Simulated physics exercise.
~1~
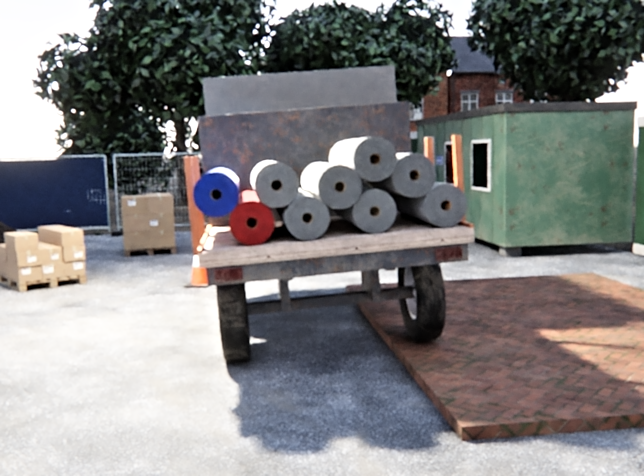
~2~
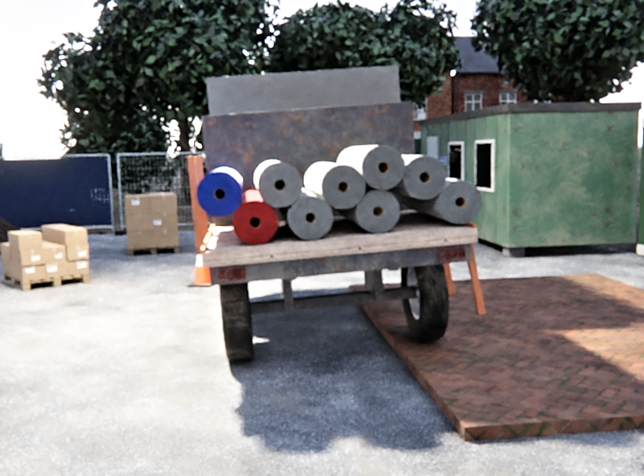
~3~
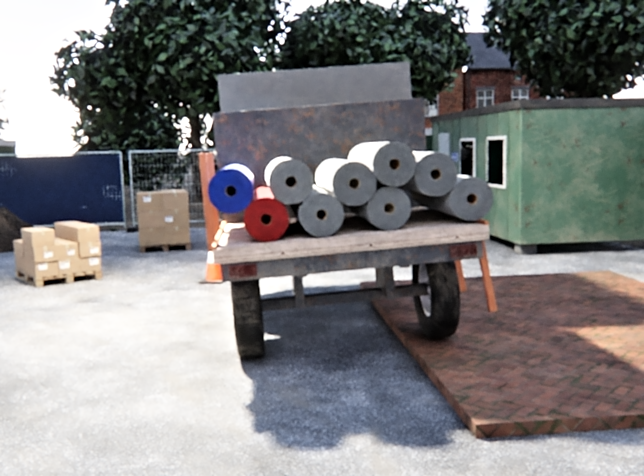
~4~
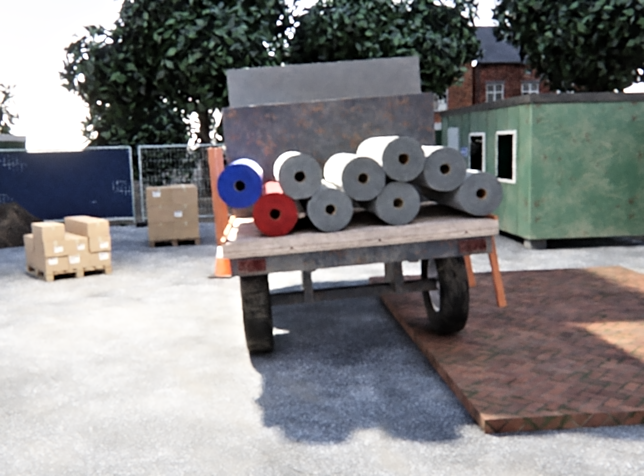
Building yard, orange posts swinging down on the right of a parked flatbed while its stacked rolls, blue and red included, stay aboard.
